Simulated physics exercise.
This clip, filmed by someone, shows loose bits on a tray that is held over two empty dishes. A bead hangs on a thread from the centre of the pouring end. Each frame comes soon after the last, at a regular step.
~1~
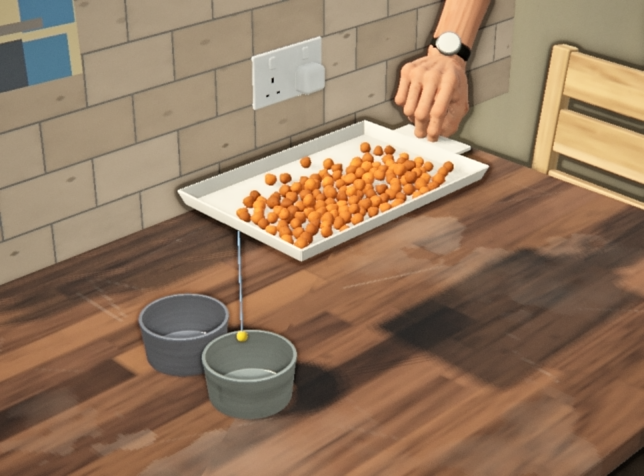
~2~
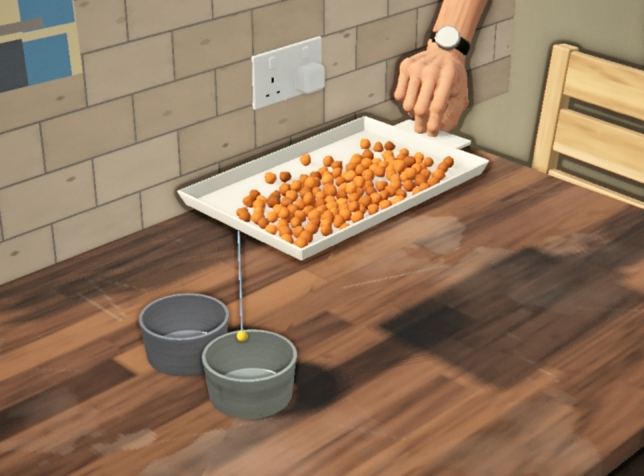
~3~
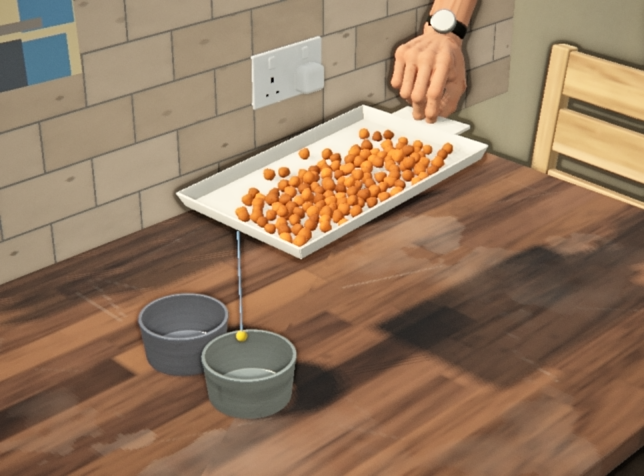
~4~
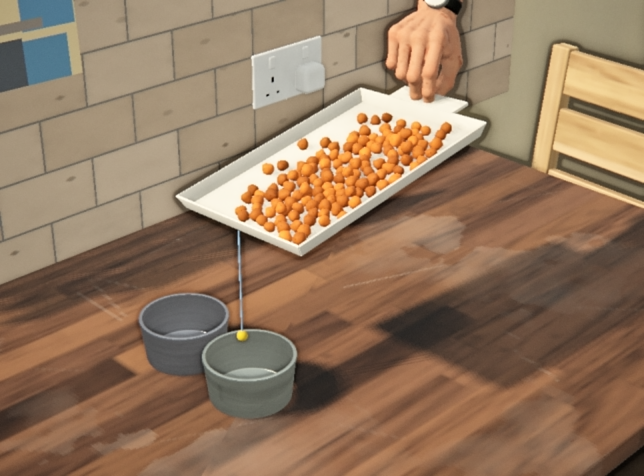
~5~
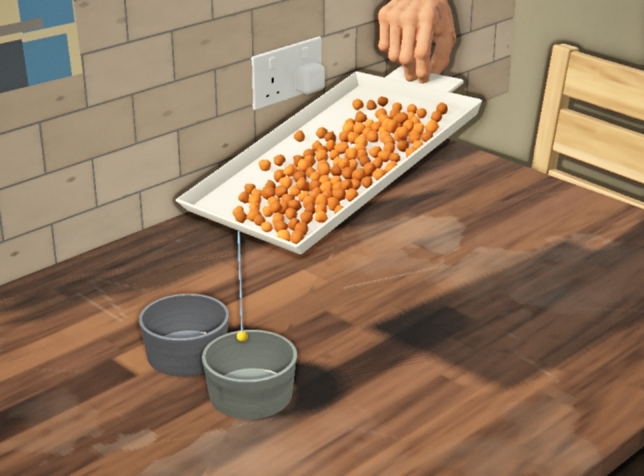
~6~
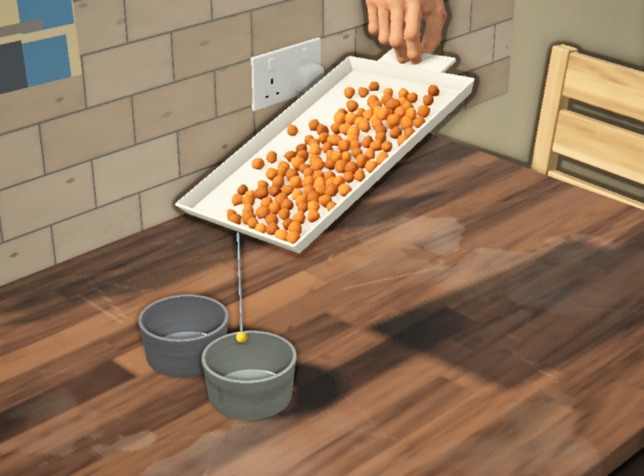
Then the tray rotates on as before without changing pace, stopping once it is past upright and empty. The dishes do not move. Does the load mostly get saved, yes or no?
No, less than half is saved.
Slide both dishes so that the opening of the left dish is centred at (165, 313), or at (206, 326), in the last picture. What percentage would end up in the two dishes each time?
You'd get 50 in a hundred first and 30 in a hundred after that.
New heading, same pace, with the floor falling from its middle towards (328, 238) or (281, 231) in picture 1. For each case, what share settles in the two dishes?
Case one 10 %; case two 10 %.
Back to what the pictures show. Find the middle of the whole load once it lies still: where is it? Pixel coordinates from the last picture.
It settles centred around (141, 387).
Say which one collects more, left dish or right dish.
Noted: Left of the pair.
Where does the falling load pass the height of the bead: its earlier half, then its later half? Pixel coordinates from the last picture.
Earlier half at (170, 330), later half at (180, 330).
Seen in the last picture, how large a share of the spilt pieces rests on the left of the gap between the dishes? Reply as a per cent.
Close to 90 %.
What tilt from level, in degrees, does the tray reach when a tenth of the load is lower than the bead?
Angle: Close to 70°.
Soon after the last picture, tray tipped steeply; about two thirds on the tray; a stray few in the left dish; a small part outside both; about a quarter in the air.
A little later, tray tipped past a quarter turn; a stray few in the right dish; about a quarter in the left dish; about two thirds outside both; a small part in the air.
Later still, tray tipped past a quarter turn; a stray few in the right dish; about a third in the left dish; about two thirds outside both.
At rest, tray tipped past a quarter turn; a stray few in the right dish; about a third in the left dish; about two thirds outside both.
